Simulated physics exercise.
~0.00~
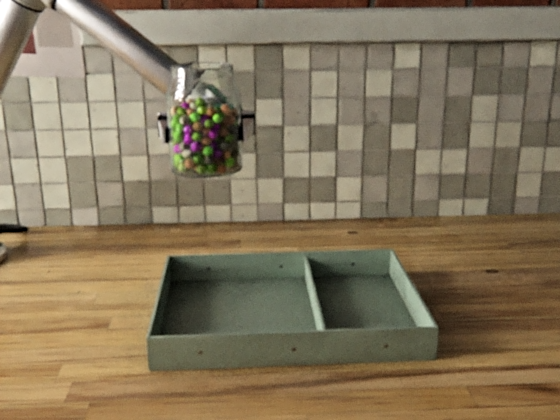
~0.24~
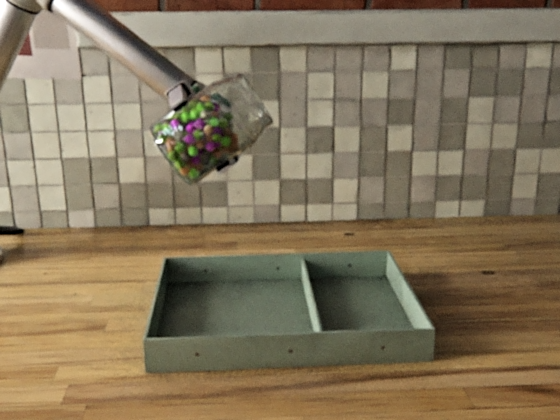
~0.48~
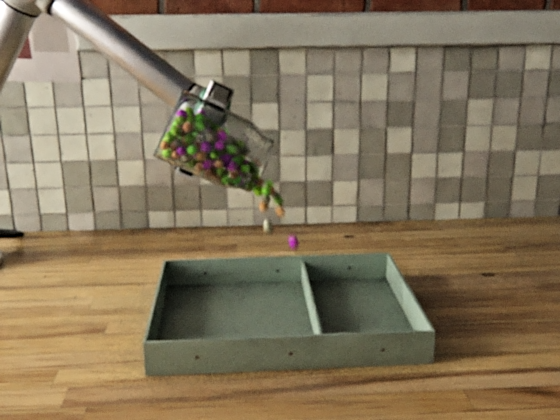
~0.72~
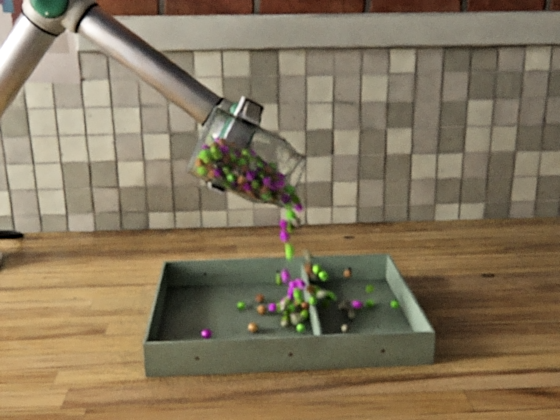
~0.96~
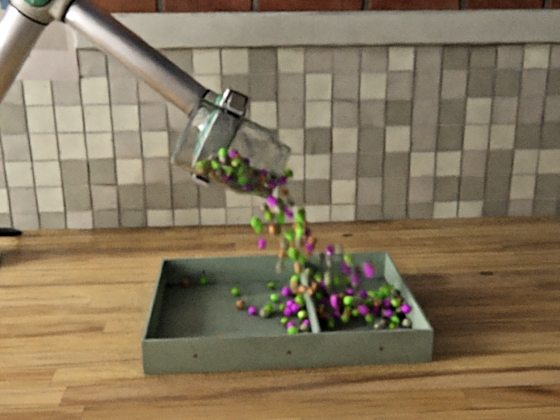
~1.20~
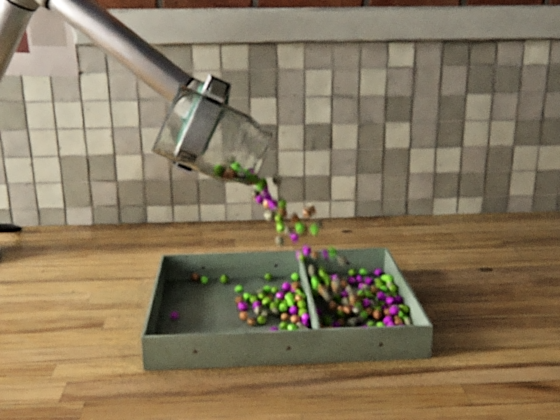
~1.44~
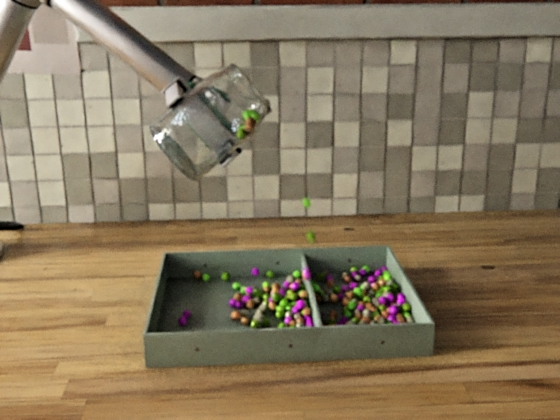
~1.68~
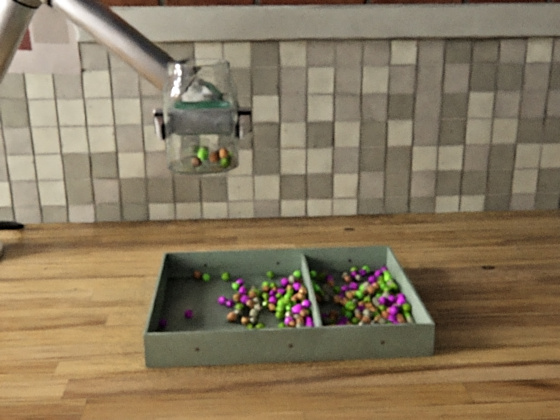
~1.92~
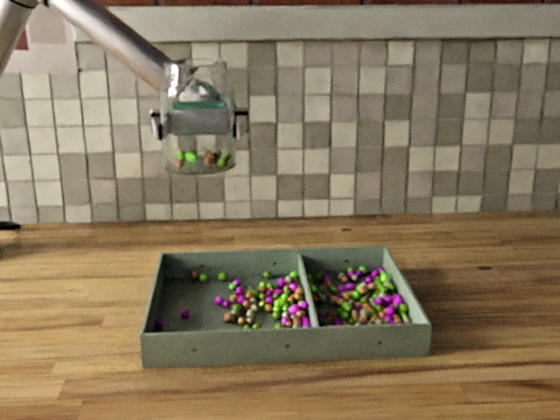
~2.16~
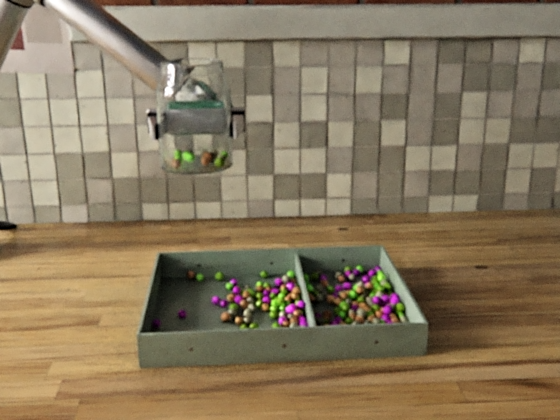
In this clip, a robot arm tips a clear jar of green, purple and orange round sweets over a divided grey-green tray on a wooden table top, spilling them into both parts, then turns the jar upright with a few sweets still inside.
